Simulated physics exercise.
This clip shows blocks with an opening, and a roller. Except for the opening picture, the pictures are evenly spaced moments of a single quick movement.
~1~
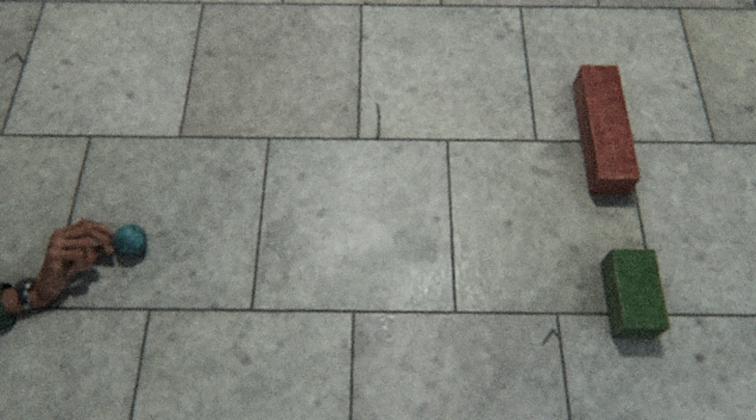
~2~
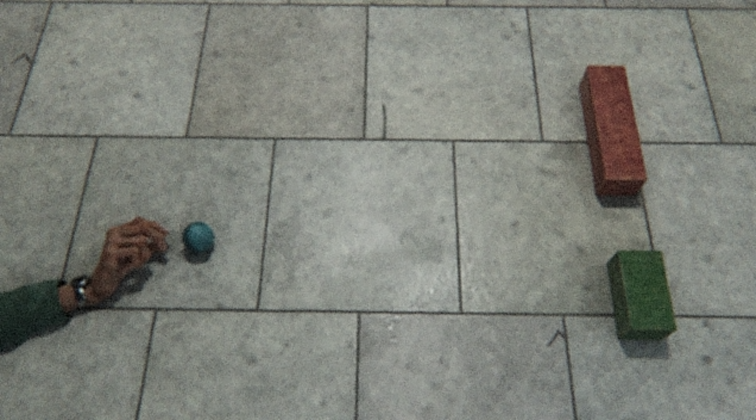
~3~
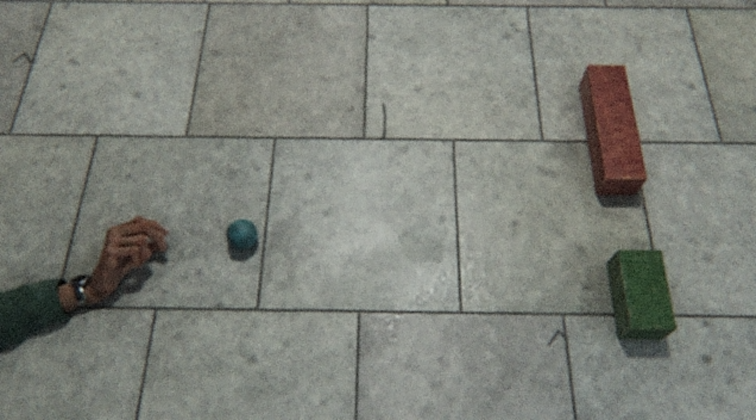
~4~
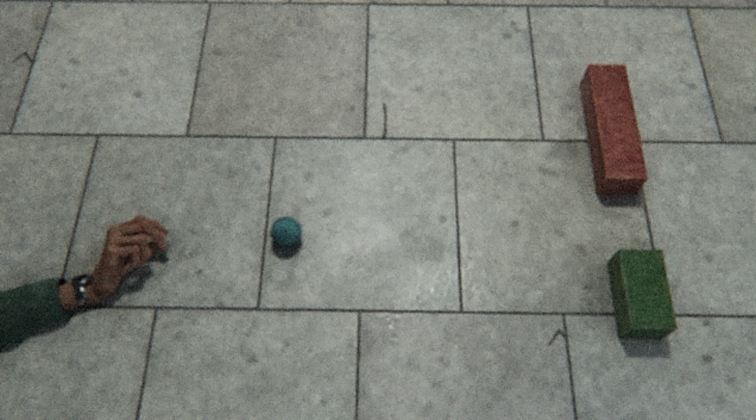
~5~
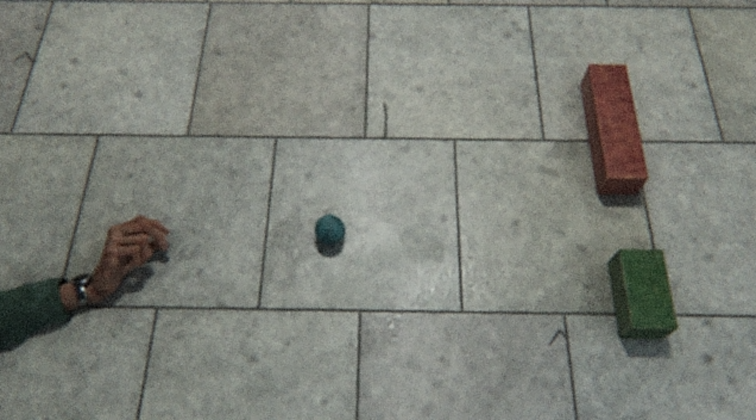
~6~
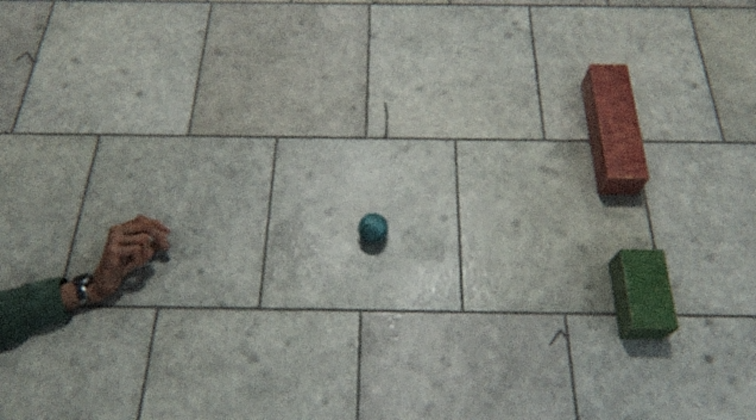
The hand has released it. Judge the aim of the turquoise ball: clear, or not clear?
Clear - it gets through.
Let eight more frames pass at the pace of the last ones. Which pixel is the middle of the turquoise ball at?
Around (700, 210).
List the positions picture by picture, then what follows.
Turquoise ball (130, 240) under the hand; green block (633, 294), in the first frame.
Turquoise ball (198, 237); red block (611, 129), in the second frame.
Turquoise ball (242, 235); green block (640, 294), in the third frame.
Turquoise ball (286, 232); red block (611, 128), in the fourth frame.
Turquoise ball (330, 230); green block (641, 294), in the fifth frame.
Turquoise ball (373, 228); red block (613, 128), in the sixth frame.
Then, 0.46 s after the last picture, turquoise ball heading on near (687, 215).
Then, 1.00 s after the last picture, turquoise ball heading on.
By the end, the turquoise ball passes through its gap.
